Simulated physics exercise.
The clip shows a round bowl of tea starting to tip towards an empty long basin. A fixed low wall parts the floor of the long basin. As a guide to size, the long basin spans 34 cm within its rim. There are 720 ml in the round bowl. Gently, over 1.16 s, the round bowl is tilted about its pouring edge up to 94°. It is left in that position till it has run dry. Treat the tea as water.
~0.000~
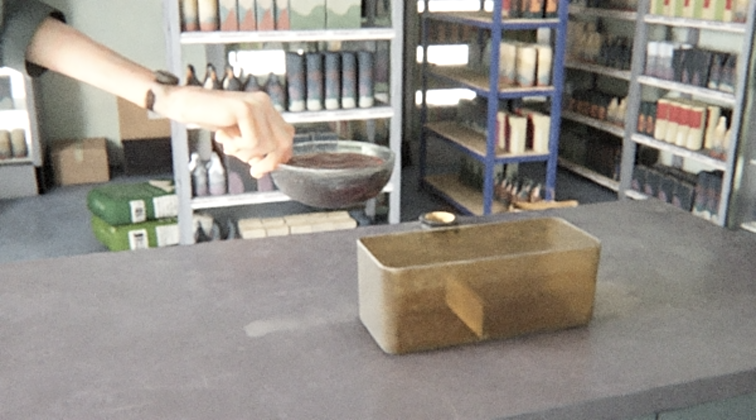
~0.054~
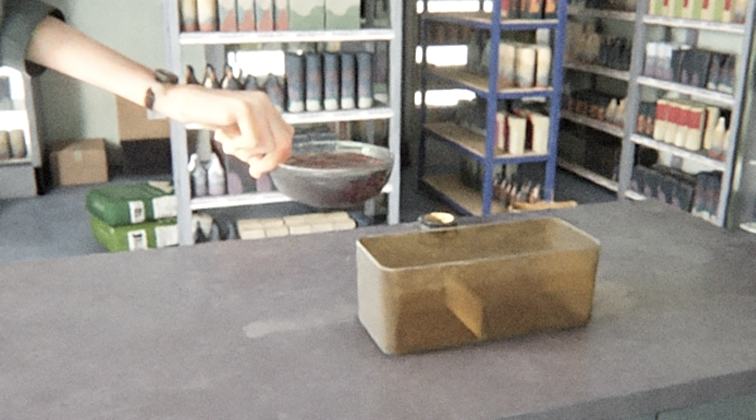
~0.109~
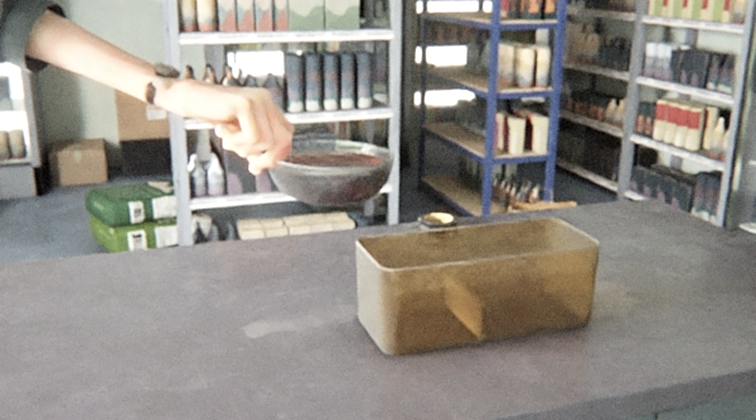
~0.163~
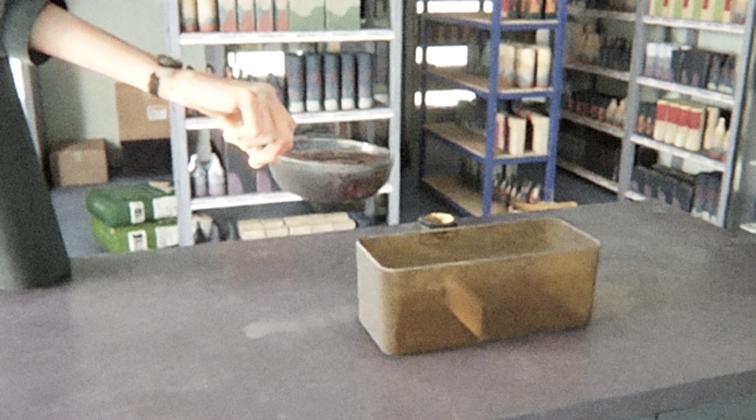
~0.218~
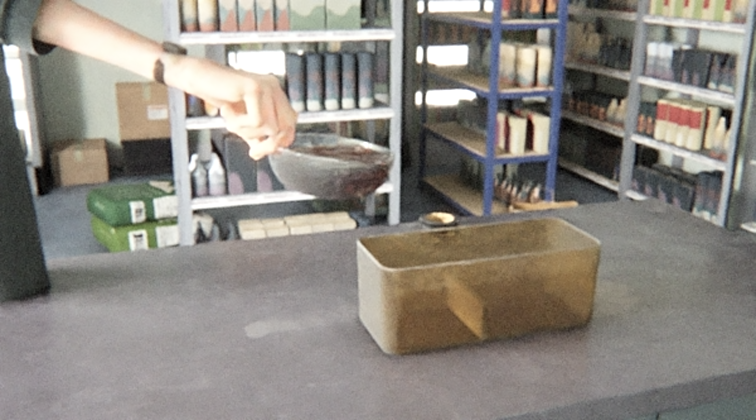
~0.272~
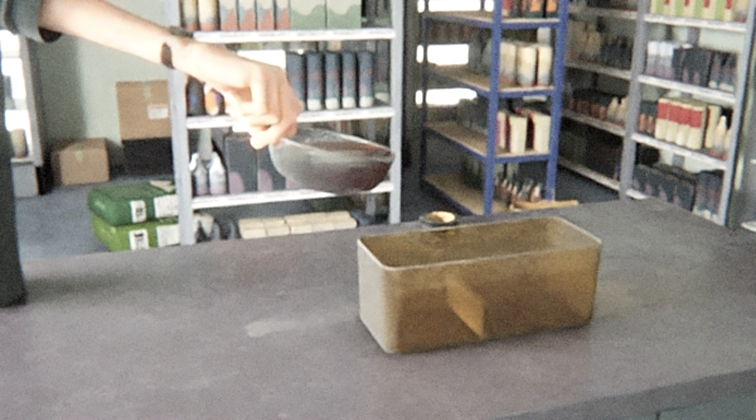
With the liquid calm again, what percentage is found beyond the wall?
Beyond the wall there is roughly 43 percent.
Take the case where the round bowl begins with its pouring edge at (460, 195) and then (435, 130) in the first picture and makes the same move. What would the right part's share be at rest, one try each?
The first try gives around 95 percent, the second around 90 percent.
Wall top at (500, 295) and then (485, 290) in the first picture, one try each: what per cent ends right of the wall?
I'd say 15 percent on the first go, 5 percent on the next.
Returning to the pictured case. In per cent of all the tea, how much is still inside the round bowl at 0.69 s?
Near 42 in a hundred.
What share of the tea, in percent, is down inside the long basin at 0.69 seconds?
14 %, roughly.
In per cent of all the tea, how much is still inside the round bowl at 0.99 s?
Roughly 3 percent remains.
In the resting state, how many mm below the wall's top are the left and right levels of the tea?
Close to 30 mm left and close to 38 mm right.
Then, 0.69 s in, the tilt is 61° and 43 per cent is still to pour, 13 is left of the wall and 0 right of it.
Then, 0.99 s in, the tilt is 89° and 3 per cent is still to pour, 42 is left of the wall and 41 right of it.
Then, 1.31 s in, the tilt is 94° and 0 per cent is still to pour, 56 is left of the wall and 42 right of it.
Then, 1.66 s in, the tilt is 94° and 0 per cent is still to pour, 56 is left of the wall and 43 right of it.
Finally, 56 per cent lies left of the wall, 43 right of it and 2 outside.
